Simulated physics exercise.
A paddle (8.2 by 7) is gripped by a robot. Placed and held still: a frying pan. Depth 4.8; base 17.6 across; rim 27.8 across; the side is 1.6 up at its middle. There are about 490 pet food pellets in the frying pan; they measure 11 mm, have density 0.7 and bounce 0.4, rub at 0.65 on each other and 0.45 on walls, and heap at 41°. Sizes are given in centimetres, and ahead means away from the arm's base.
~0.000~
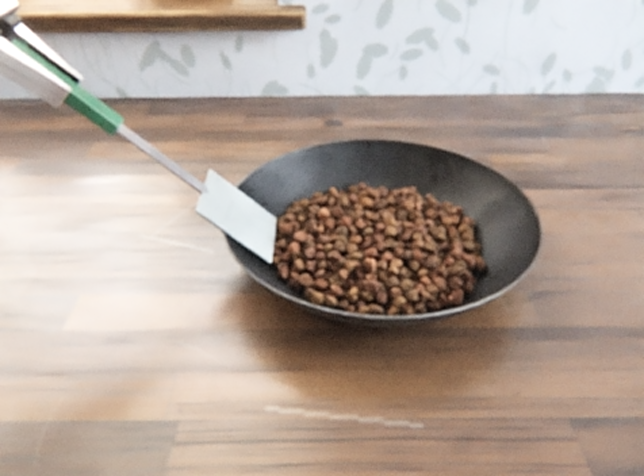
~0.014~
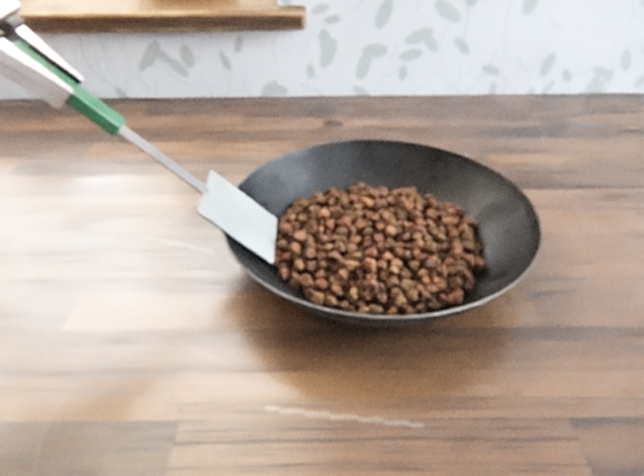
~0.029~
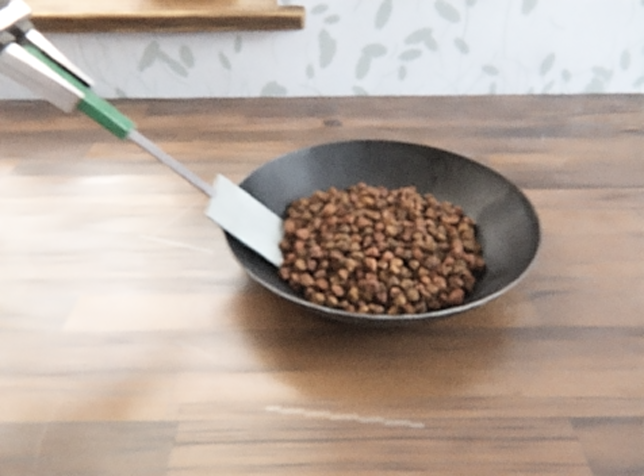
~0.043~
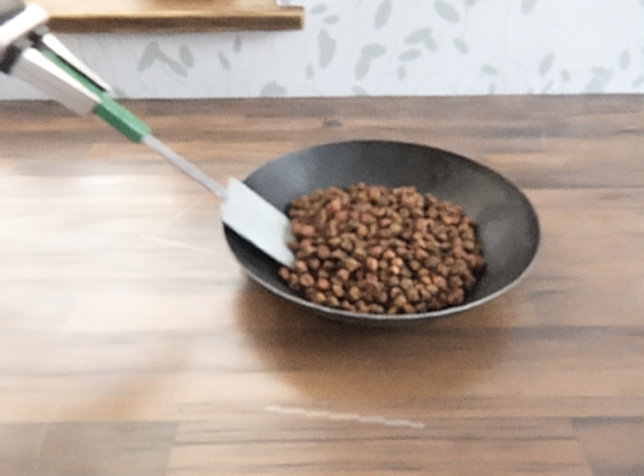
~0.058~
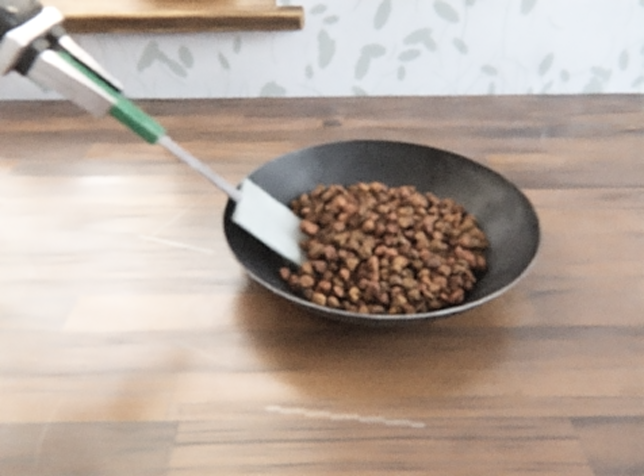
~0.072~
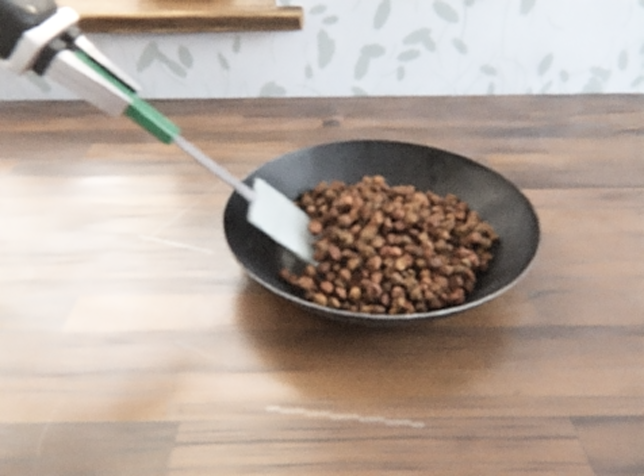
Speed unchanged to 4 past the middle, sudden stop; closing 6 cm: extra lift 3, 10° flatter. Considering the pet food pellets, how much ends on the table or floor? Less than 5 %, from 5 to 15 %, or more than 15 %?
Less than 5 %.
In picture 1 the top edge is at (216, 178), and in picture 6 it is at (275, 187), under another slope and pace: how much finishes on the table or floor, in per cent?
It works out to about 5 %, more or less.
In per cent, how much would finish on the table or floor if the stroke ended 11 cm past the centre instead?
Result: Approx. 30 %.
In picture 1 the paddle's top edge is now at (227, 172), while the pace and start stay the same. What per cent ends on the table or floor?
Spill: Approx. 0 per cent.
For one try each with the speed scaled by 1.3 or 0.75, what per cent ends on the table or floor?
Some 5 and 0 per cent.
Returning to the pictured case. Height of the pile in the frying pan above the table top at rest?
It reaches around 5.0 cm.
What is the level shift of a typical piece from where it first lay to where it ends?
Roughly 3 centimetres.
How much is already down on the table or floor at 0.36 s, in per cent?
It comes to some 0 in a hundred.
By 0.11 s, sloping 44°, highest piece 6 above the table; 493 in the frying pan.
By 0.14 s, sloping 39°, highest piece 6 above the table; 493 in the frying pan.
By 0.36 s, sloping 34°, highest piece 5 above the table; 492 in the frying pan, 1 on the table or floor.
By 1.41 s, sloping 34°, highest piece 5 above the table; 492 in the frying pan, 1 on the table or floor.
Final count, 492 in the frying pan, 1 on the table or floor. That is 0 % on the table or floor.
